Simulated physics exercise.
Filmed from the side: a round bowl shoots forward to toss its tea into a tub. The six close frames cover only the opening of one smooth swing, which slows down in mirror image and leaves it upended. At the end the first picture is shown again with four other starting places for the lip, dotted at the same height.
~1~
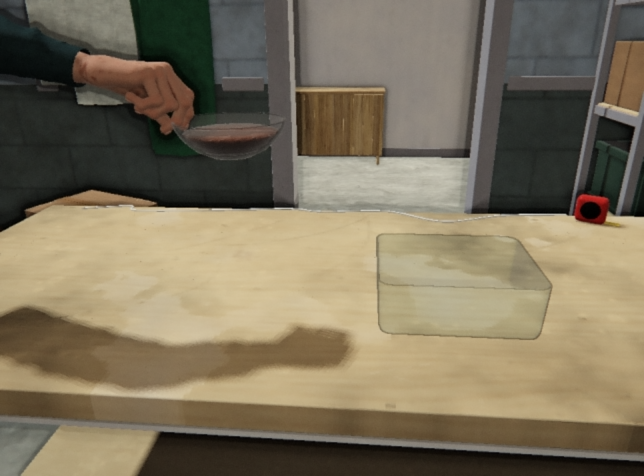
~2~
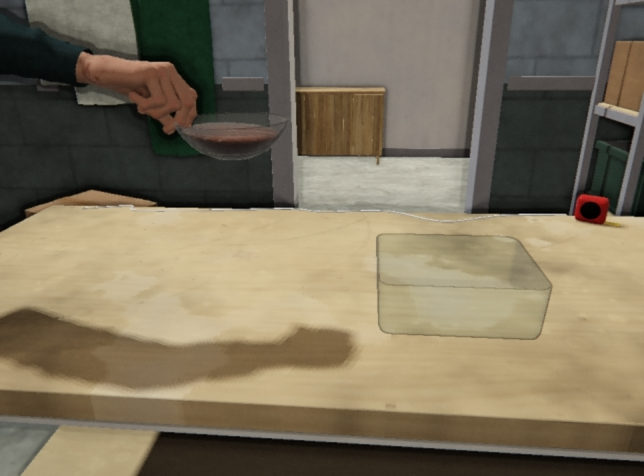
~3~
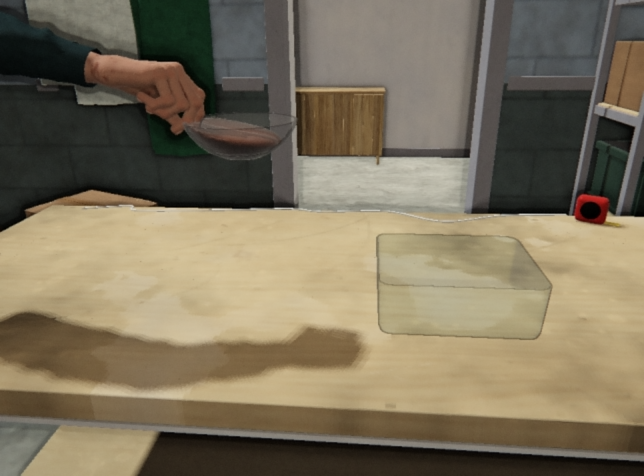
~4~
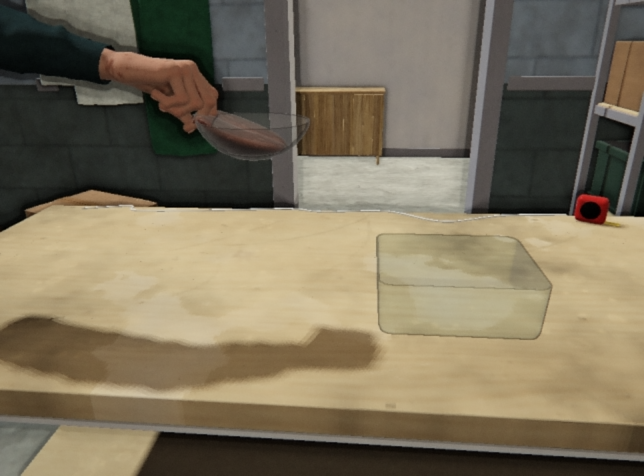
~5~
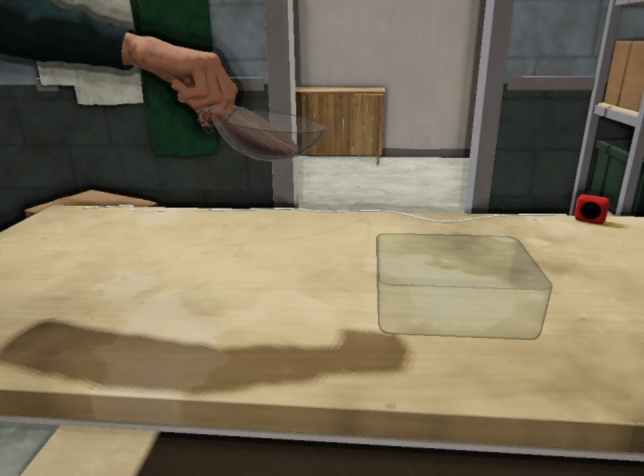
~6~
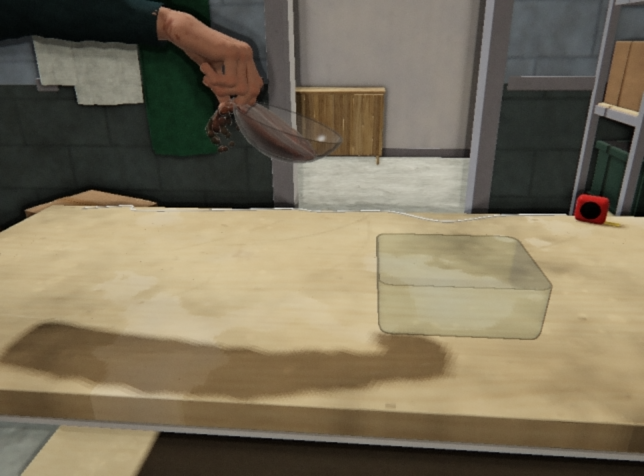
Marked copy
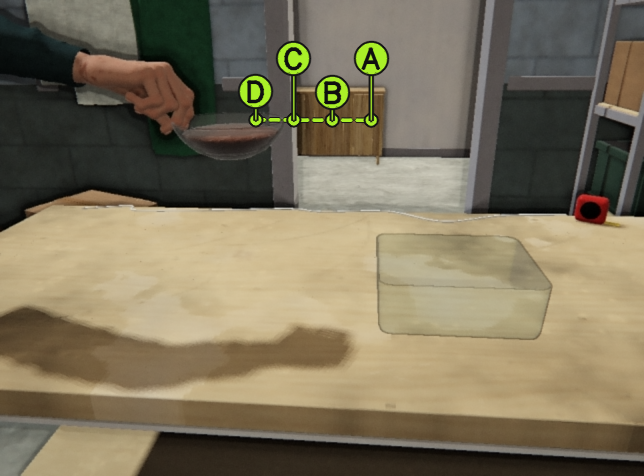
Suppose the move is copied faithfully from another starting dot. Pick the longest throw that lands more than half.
Choose D.
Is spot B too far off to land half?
No.
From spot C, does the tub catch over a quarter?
Yes.
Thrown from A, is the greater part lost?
No, not at all.
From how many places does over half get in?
All of them.
On the marked copy, A at (371, 120); B at (332, 120); C at (293, 120); D at (255, 119).
Choosing A, about 63 % lands in the tub, 13 % falls short and 24 % goes beside or beyond.
Choosing B, about 79 % lands in the tub, 17 % falls short and 5 % goes beside or beyond.
Choosing C, about 70 % lands in the tub, 14 % falls short and 17 % goes beside or beyond.
Choosing D, about 62 % lands in the tub, 26 % falls short and 12 % goes beside or beyond.
